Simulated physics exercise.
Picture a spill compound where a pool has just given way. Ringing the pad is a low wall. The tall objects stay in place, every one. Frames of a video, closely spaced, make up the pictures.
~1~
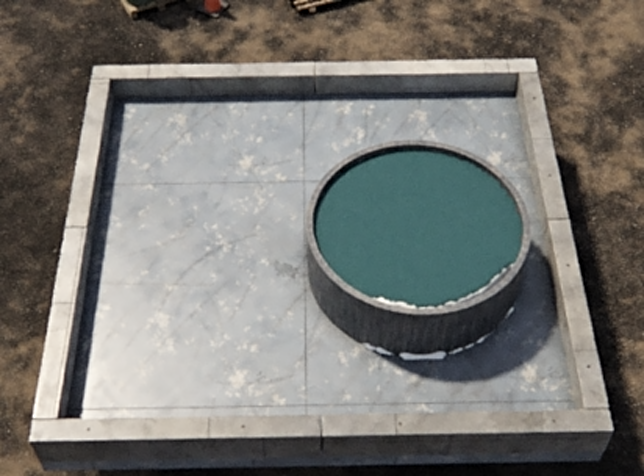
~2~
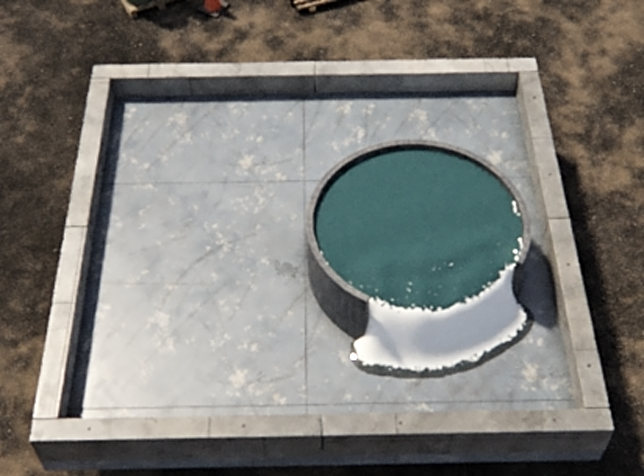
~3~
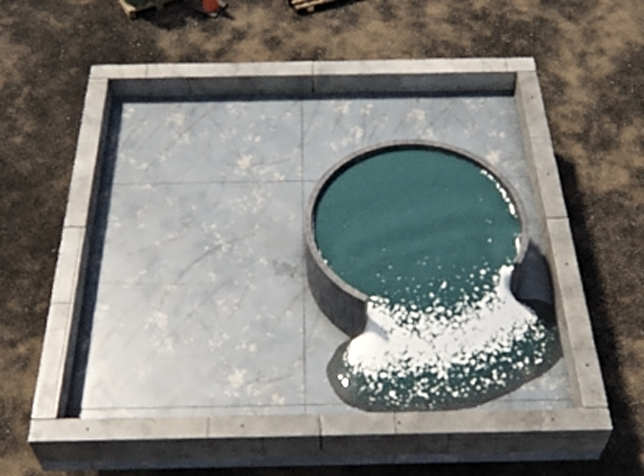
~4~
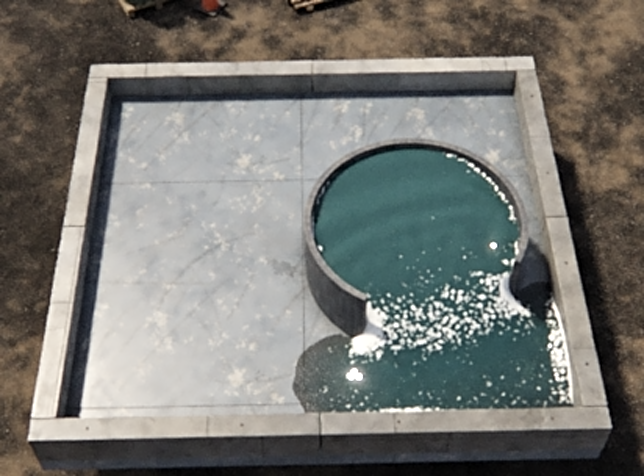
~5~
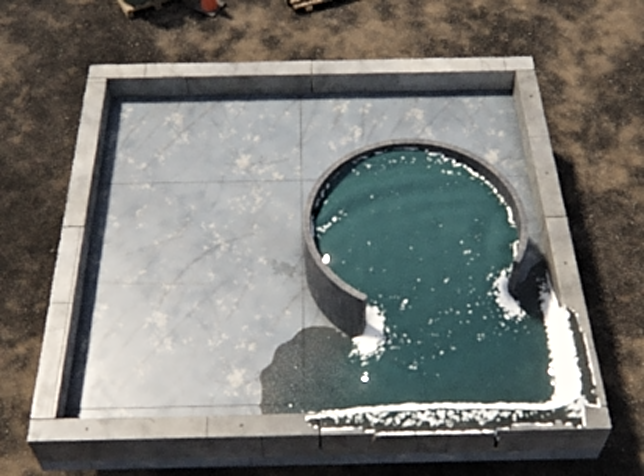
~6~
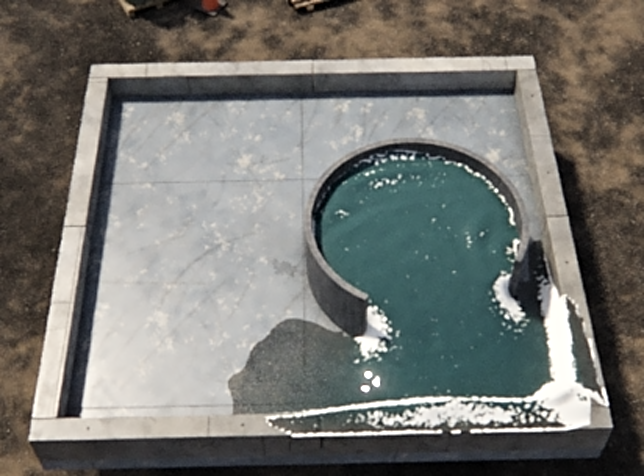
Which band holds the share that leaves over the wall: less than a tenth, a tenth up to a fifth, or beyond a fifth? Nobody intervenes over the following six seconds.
One tenth to one fifth.
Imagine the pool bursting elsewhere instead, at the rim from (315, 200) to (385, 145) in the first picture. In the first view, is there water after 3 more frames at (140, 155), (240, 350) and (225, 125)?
Taking them as listed, I'd say drenched, unwetted and drenched.
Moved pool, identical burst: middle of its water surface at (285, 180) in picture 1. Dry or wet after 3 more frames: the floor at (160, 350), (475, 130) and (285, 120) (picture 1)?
Point by point: Soaked, spared, spared.
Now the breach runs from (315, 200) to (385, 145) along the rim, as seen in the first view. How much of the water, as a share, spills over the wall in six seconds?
Close to 4 percent, I'd say.
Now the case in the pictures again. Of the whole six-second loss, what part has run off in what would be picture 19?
Near 95 in a hundred.
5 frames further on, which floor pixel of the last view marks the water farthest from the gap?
Somewhere near (65, 432).
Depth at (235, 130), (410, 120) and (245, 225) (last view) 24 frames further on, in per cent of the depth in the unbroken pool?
First 0, next 10, last 0 in a hundred.
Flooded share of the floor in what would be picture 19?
I'd say close to 55 per cent.
A moment on, water covers 20 % of the floor; the low wall has let 2 % over.
Next, water covers 25 % of the floor; the low wall has let 5 % over.
Then, water covers 50 % of the floor; the low wall has let 13 % over.
Later, water covers 70 % of the floor; the low wall has let 13 % over.
In the end, water covers 80 % of the floor; the low wall has let 13 % over.
